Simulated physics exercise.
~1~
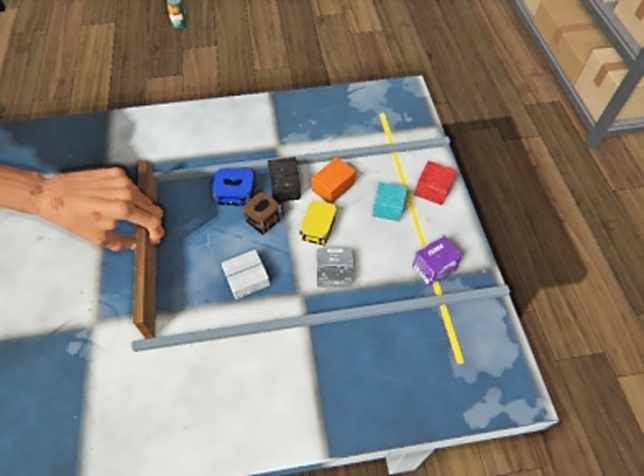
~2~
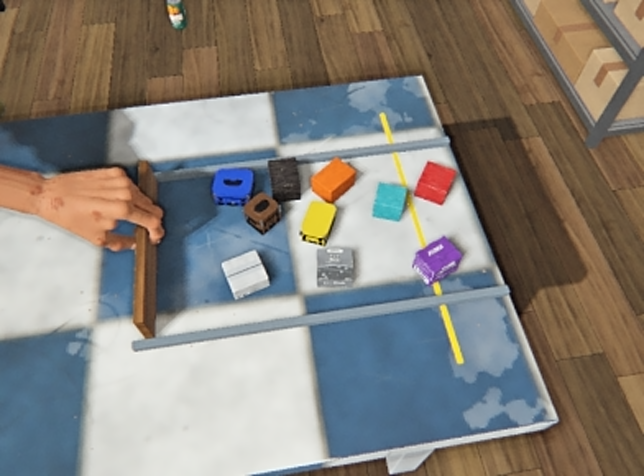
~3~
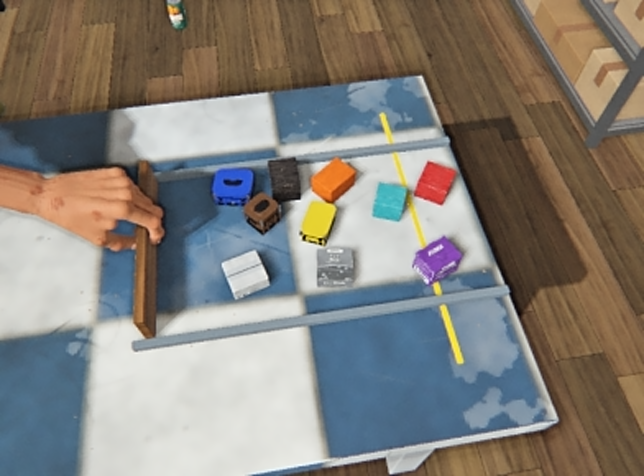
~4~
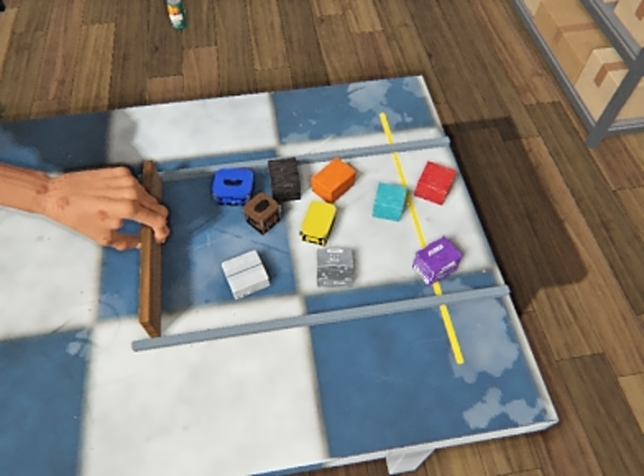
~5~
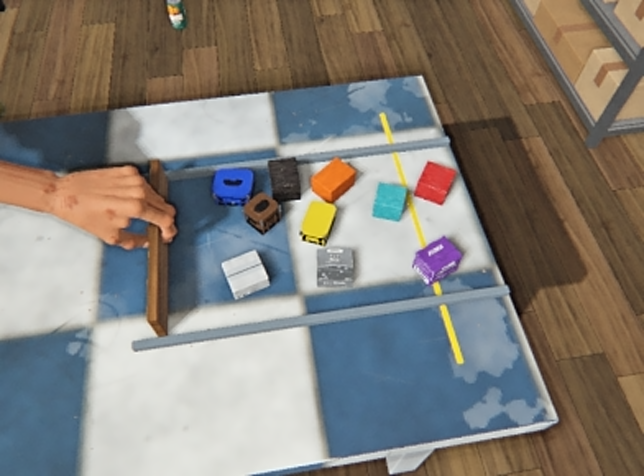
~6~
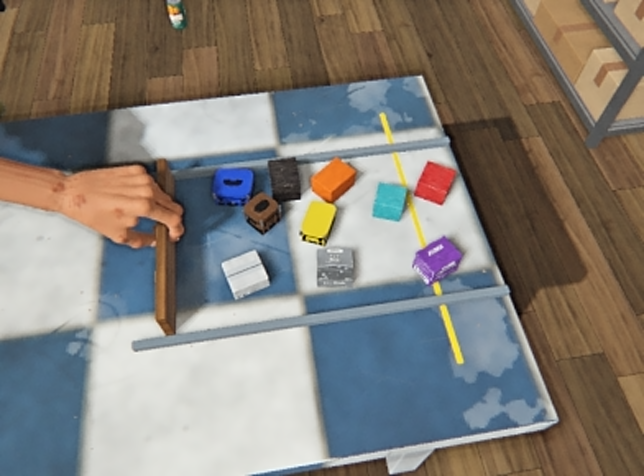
A hand slides a wooden board slightly right along a railed channel on a checkered table, the scattered colourful blocks staying still.
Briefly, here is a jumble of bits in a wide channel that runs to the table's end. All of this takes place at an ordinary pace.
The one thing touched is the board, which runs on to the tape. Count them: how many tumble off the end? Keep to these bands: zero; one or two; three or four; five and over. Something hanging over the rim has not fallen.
I predict the table will shed three or four pieces.
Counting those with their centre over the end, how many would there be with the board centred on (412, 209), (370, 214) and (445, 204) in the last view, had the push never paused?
3, 0 and 6.
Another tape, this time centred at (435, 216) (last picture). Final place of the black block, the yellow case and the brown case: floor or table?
In order, the black block goes off the edge, then the yellow case keeps its spot, then the brown case keeps its spot.
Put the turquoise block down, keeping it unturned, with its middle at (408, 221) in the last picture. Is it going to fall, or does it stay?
From that start, the object then is safe.
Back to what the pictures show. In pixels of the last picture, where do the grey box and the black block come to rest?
In the last picture the first middle sits at (479, 245) and the other at (450, 158).
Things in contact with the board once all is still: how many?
It touches 4.
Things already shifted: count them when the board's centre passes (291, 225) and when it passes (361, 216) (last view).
Tally: First 7; then 10.
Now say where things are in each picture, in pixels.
The first frame shows red block (435, 183); purple box (437, 261); turquoise block (390, 202); board (147, 244); tape (415, 219).
The second frame shows purple box (437, 261); orange block (334, 181).
The third frame shows turquoise block (389, 202); brown case (262, 213).
The fourth frame shows red block (435, 183); board (151, 244).
The fifth frame shows purple box (437, 261); black block (284, 180).
The sixth frame shows red block (435, 183); purple box (437, 261); turquoise block (389, 202); board (166, 242); tape (415, 219).
Early on, none off yet; red block at rest near (435, 183); purple box at rest near (437, 261); turquoise block at rest near (389, 202).
Finally, the number that fall off is three or four; lost, orange block, purple box and red block.
